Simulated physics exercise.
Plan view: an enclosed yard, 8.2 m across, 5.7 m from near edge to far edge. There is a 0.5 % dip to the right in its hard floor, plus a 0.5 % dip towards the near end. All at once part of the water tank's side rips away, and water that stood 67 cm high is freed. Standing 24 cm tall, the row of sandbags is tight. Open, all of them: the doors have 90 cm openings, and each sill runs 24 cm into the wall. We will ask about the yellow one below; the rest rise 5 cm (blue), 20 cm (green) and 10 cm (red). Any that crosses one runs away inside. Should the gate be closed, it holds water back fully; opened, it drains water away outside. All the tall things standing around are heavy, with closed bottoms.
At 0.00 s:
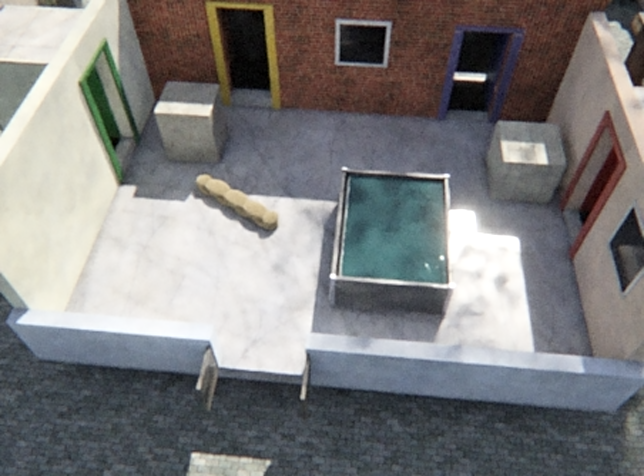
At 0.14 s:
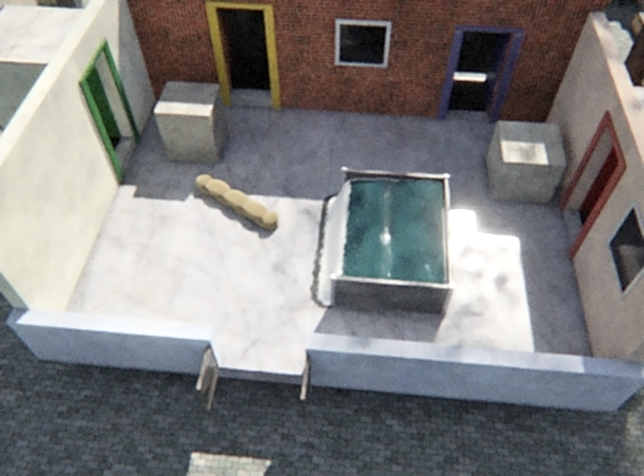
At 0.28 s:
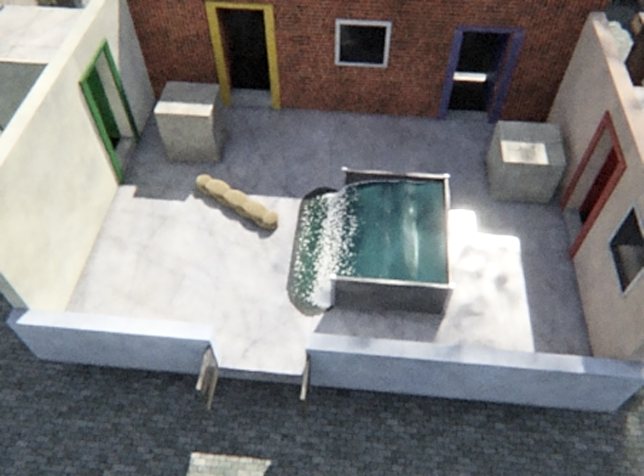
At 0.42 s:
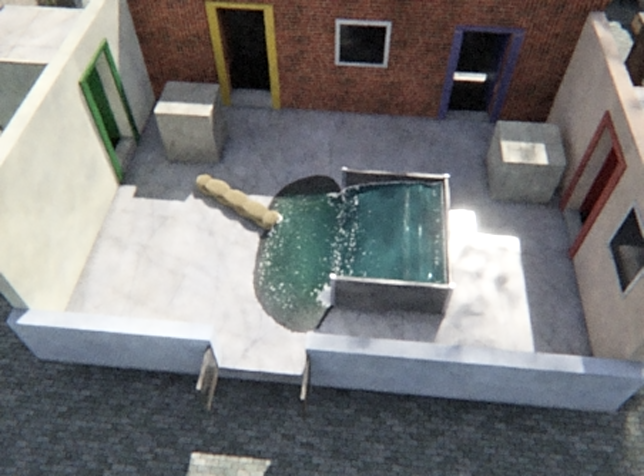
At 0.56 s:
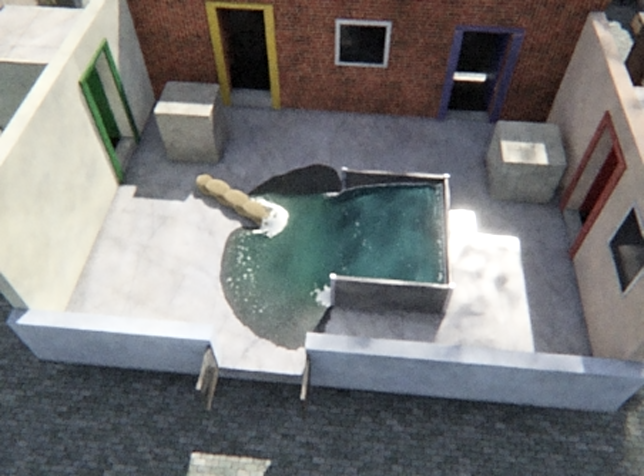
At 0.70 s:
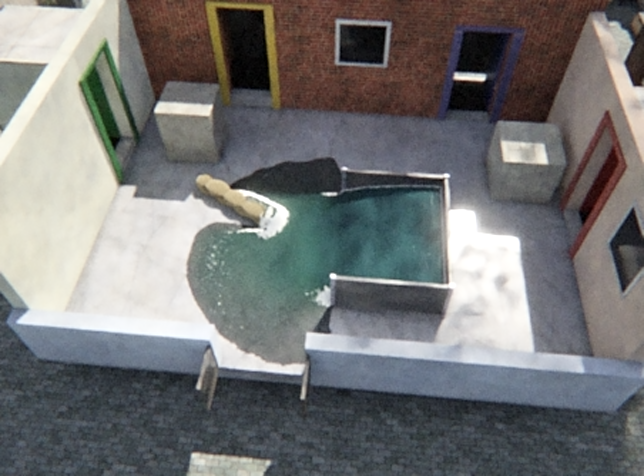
In this clip, a tank of greenish water in a walled yard opens on its left side, and water pours out, spreads leftward across the pale floor, and washes around the lower end of a lumpy tan barrier.
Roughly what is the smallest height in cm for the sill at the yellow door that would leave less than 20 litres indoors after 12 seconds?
Close to 20 cm.
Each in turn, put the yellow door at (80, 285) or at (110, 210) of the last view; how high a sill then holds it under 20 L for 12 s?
You'd want about 24 cm there first, then about 14.0 cm.
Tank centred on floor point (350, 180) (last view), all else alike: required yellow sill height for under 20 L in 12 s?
Then roughly 29 cm.
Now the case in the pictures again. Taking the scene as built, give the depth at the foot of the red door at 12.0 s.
You'd measure close to 3.0 cm there.
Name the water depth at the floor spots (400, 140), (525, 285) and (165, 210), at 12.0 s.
The depths come to about 3, 3 and 4 cm.
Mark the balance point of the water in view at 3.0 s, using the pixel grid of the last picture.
Around (224, 233).
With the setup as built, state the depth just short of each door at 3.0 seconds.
Depths in cm - blue: 0, green: 14, red: 0, yellow: 23.
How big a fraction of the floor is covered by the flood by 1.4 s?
The wet part is about 35 per cent.
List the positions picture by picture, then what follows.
In the first picture, still water, 67 cm deep, in the water tank at (393, 227); the yellow door at (247, 66) is dry.
In the second picture, water pours out at (340, 238) and has run 0.3 m, to (318, 298); about 9 cm deep outside, 67 cm at the back.
In the third picture, the gap is at (340, 240), the front 0.7 m out at (292, 293); the back of the water tank holds 67 cm.
In the fourth picture, water pours out at (340, 241) and has run 1.3 m, to (258, 278); about 11 cm deep outside, 61 cm at the back.
In the fifth picture, water pours out at (340, 241) and has run 1.9 m, to (226, 260); about 9 cm deep outside, 56 cm at the back.
In the sixth picture, water pours out at (340, 242) and has run 2.4 m, to (192, 266); about 7 cm deep outside, 55 cm at the back; 2.0 m in a straight line remain to the yellow door at (247, 66).
After 1.4 s water covers 35 % of the floor, deepest (38 cm) near (274, 233); it has not reached the yellow door.
After 3.0 s water covers 50 % of the floor, deepest (32 cm) near (126, 332); 23 cm at the yellow door, 2 litres in over its 25 cm sill.
After 12.0 s water covers 95 % of the floor, deepest (14 cm) near (594, 386); 2 cm at the yellow door, 3 litres in over its 25 cm sill.
At the yellow door as built, the water arrived by 1.8 s and peaked near 26 cm at 2.6 s.
Run again over the same 12 s with other heights there, 32 litres in over 17.5 cm, 5 litres over 24 cm. The limit of 20 litres is kept from about 20 cm up.
